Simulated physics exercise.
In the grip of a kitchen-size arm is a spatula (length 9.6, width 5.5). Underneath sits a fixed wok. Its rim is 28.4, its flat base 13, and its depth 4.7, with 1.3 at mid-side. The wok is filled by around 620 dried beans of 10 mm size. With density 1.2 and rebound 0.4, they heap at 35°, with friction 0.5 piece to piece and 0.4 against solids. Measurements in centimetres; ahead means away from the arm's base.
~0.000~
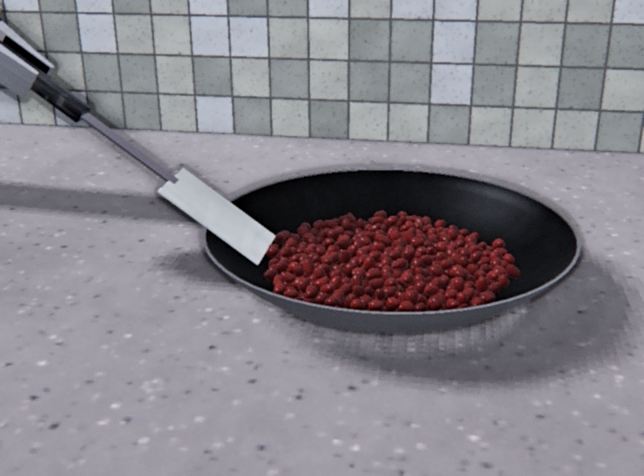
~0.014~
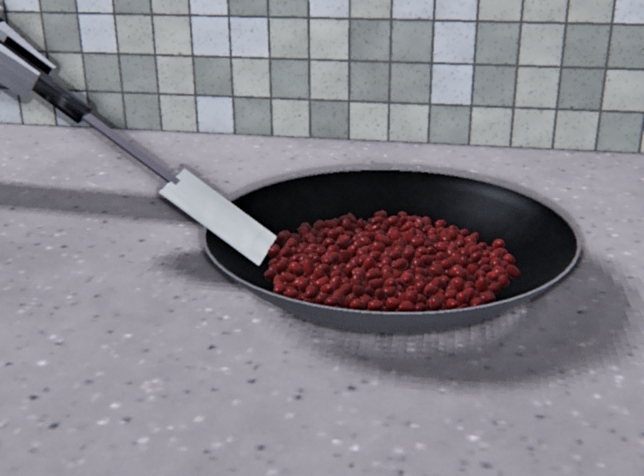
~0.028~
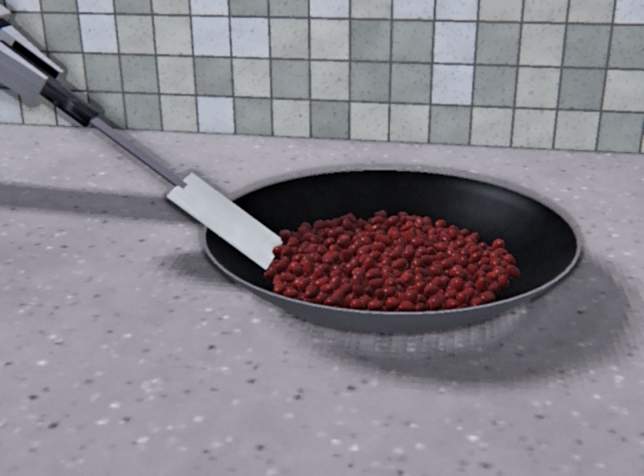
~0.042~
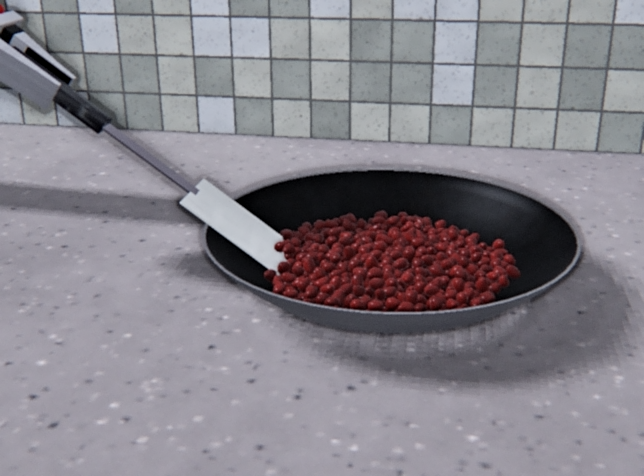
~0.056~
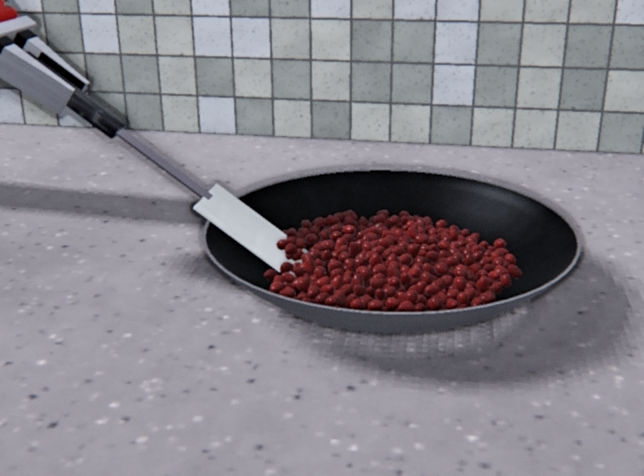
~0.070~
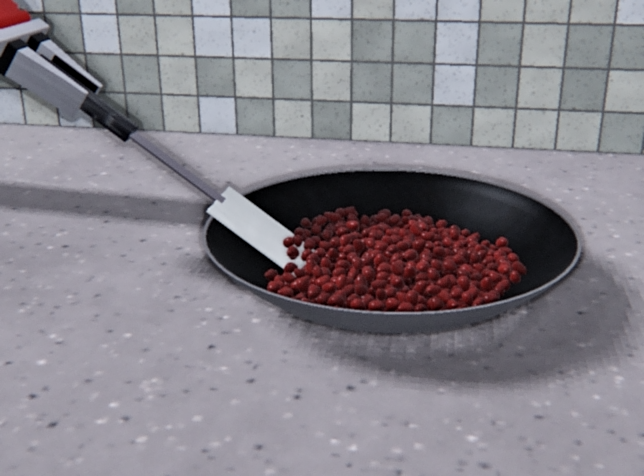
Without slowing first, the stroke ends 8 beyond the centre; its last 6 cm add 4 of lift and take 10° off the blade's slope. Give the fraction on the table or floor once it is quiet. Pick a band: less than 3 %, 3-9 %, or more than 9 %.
It falls in the band 3-9 %.
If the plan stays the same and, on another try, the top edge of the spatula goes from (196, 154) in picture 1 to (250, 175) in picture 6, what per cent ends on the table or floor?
Off the vessel, on the table or floor: Some 5 percent.
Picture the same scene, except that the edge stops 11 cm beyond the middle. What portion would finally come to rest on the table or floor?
With that change, I'd expect about 15 per cent.
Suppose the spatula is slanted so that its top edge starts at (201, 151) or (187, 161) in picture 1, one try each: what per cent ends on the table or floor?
Roughly 5% and 5%.
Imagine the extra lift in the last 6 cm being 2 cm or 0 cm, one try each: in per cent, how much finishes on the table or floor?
I'd say close to 0 percent for the first and close to 0 percent for the second.
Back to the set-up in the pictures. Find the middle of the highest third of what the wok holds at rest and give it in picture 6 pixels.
(501, 258).
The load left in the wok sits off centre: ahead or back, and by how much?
Offset: About 3.5 cm, ahead.
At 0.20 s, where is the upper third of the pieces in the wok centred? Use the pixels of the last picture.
Near (467, 254).
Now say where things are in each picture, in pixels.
In the first picture, spatula top edge at (171, 179), sloping 36°; upper third of the load around (386, 256), from x 270 to 510, top at y 215; 616 in the wok.
In the second picture, spatula top edge at (172, 180), sloping 36°; upper third of the load around (386, 257), from x 270 to 510, top at y 215.
In the third picture, spatula top edge at (180, 184), sloping 36°; upper third of the load around (386, 256), from x 270 to 510, top at y 215.
In the fourth picture, spatula top edge at (192, 190), sloping 36°; upper third of the load around (382, 256), from x 270 to 510, top at y 215.
In the fifth picture, spatula top edge at (205, 195), sloping 36°; upper third of the load around (384, 257), from x 270 to 515, top at y 215.
In the sixth picture, spatula top edge at (218, 199), sloping 36°; upper third of the load around (391, 256), from x 270 to 520, top at y 210; 616 in the wok.
By 0.13 s, sloping 36°, highest piece 4 above the table; 616 in the wok.
By 0.20 s, sloping 33°, highest piece 6 above the table; 616 in the wok.
By 0.43 s, sloping 26°, highest piece 6 above the table; 582 in the wok, 29 on the table or floor, 5 on the blade or in flight.
By 1.48 s, sloping 26°, highest piece 5 above the table; 581 in the wok, 35 on the table or floor.
Final count, 581 in the wok, 35 on the table or floor. That is 6 % on the table or floor.
